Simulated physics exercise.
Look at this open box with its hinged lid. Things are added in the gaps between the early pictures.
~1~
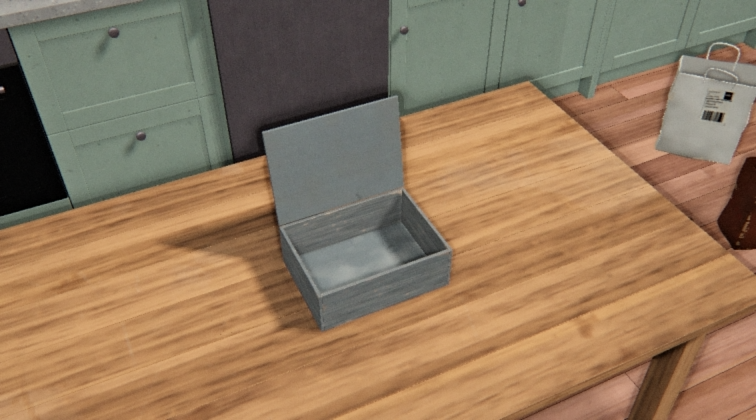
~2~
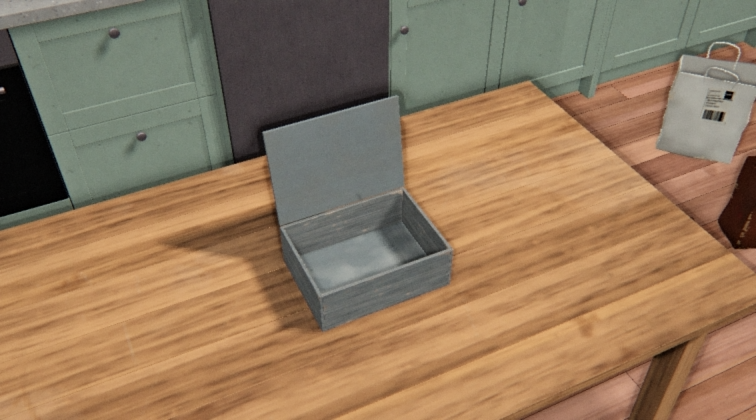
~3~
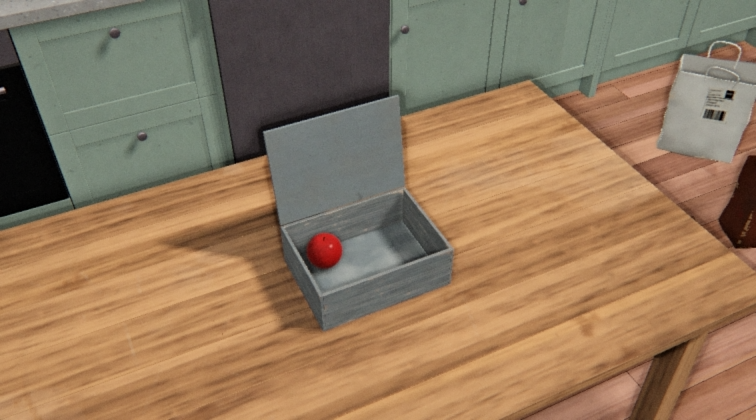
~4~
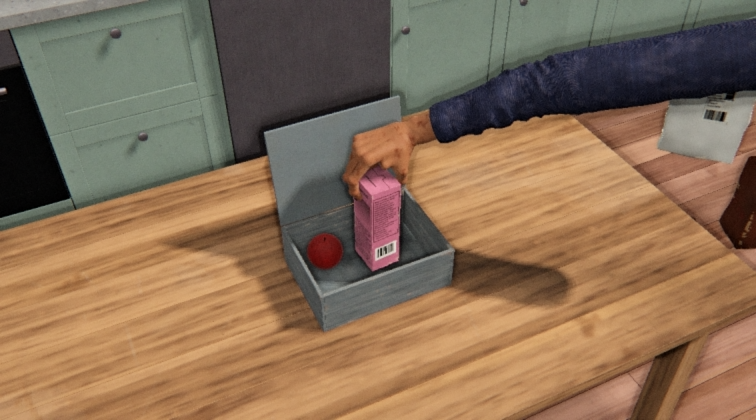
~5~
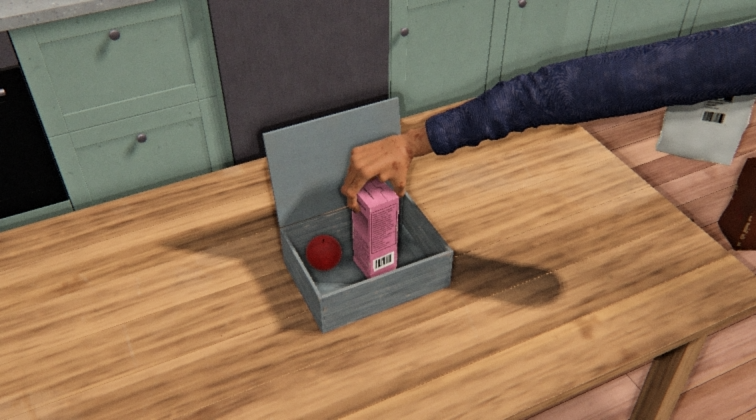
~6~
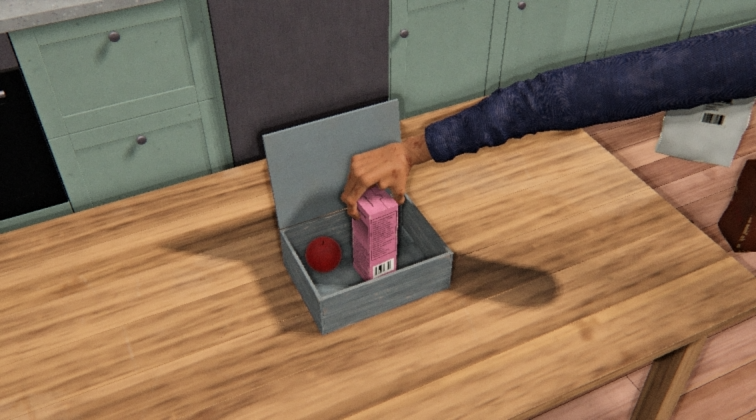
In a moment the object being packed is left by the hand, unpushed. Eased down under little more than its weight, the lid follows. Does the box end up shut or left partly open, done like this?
It ends up partly open.
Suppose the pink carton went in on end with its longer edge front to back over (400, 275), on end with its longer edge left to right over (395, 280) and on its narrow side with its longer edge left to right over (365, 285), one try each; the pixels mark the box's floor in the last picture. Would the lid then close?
Try one: The lid remains open; try two: It remains open; try three: It comes all the way down.
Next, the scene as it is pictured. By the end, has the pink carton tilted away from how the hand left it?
As it turns out, the pink carton keeps its original angle.
Then, 1.10 s past the last view, lid starting down.
Then, 1.40 s past the last view, lid 78° above the rim.
Then, 1.60 s past the last view, lid 60° above the rim.
Then, 2.20 s past the last view, lid 57° above the rim.
Finally, lid 57° above the rim; both still in place. Final places as the last picture's camera would see them, pink carton near (375, 237).
